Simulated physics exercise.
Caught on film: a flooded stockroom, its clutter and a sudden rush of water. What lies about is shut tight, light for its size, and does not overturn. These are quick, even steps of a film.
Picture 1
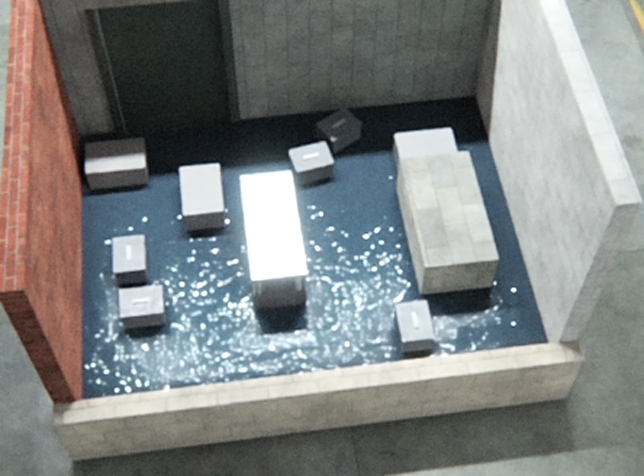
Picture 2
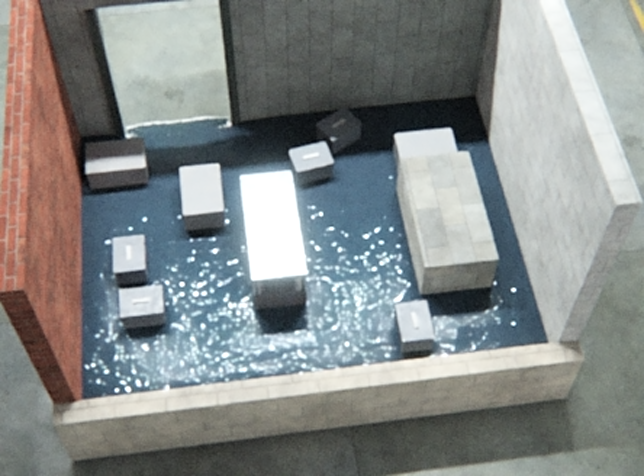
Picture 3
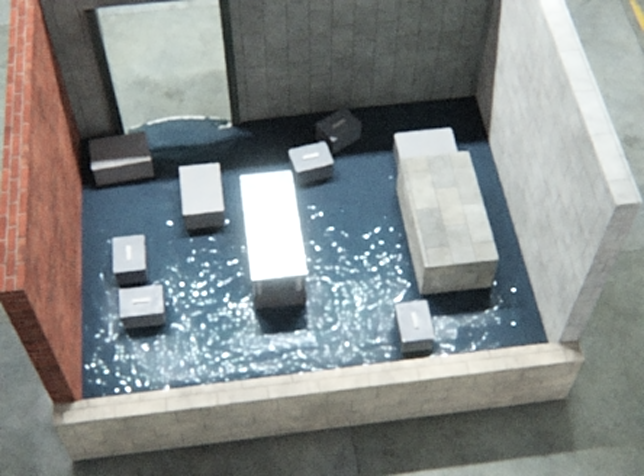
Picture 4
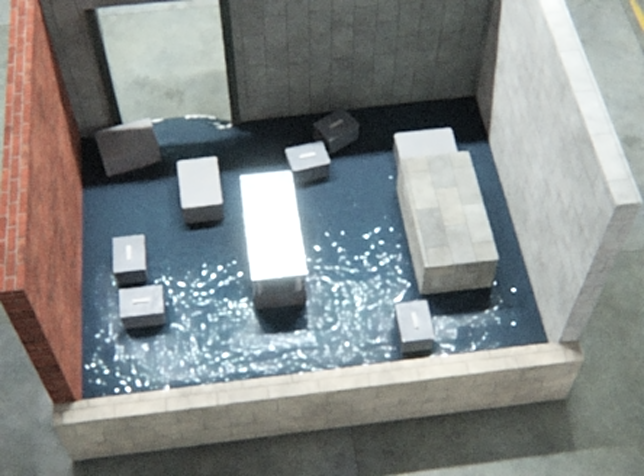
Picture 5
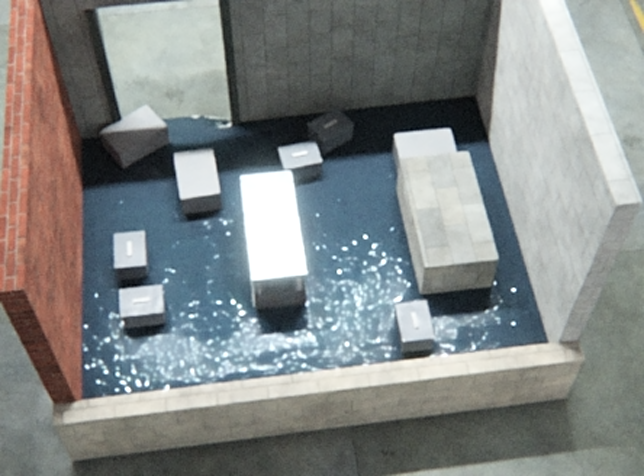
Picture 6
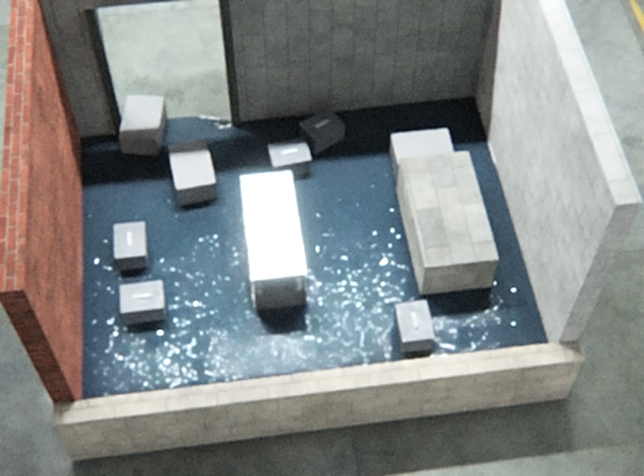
In a flooded stockroom with a red brick wall on the left, pale crates float on dark, glinting water as a dark door in the back wall gives way to an open gap. The crate nearest the gap swings around and drifts right, then others shift slightly toward the back.
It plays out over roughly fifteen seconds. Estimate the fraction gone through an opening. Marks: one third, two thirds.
It is two thirds or more.
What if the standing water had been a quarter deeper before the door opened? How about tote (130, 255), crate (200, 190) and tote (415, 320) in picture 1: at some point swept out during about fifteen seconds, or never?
In that order: Yes, yes, kept in.
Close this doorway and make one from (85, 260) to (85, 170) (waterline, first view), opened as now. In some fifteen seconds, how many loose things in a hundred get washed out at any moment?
About 80 per cent.
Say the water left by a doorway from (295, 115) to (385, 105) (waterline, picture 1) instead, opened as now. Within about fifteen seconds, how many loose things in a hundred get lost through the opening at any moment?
Close to 50 %.
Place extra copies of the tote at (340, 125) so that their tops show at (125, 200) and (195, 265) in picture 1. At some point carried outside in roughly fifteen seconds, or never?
In turn: Through, out.
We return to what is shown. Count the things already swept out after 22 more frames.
The number is 5.
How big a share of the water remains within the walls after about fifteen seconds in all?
About 48 per cent.
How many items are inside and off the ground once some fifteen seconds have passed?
That makes 2.
A moment on, 1 of 8 are out; 7 afloat.
Next, 4 of 8 are out; 4 afloat.
Later, 5 of 8 are out; 3 afloat.
In the end, 6 of 8 are out; 2 afloat.
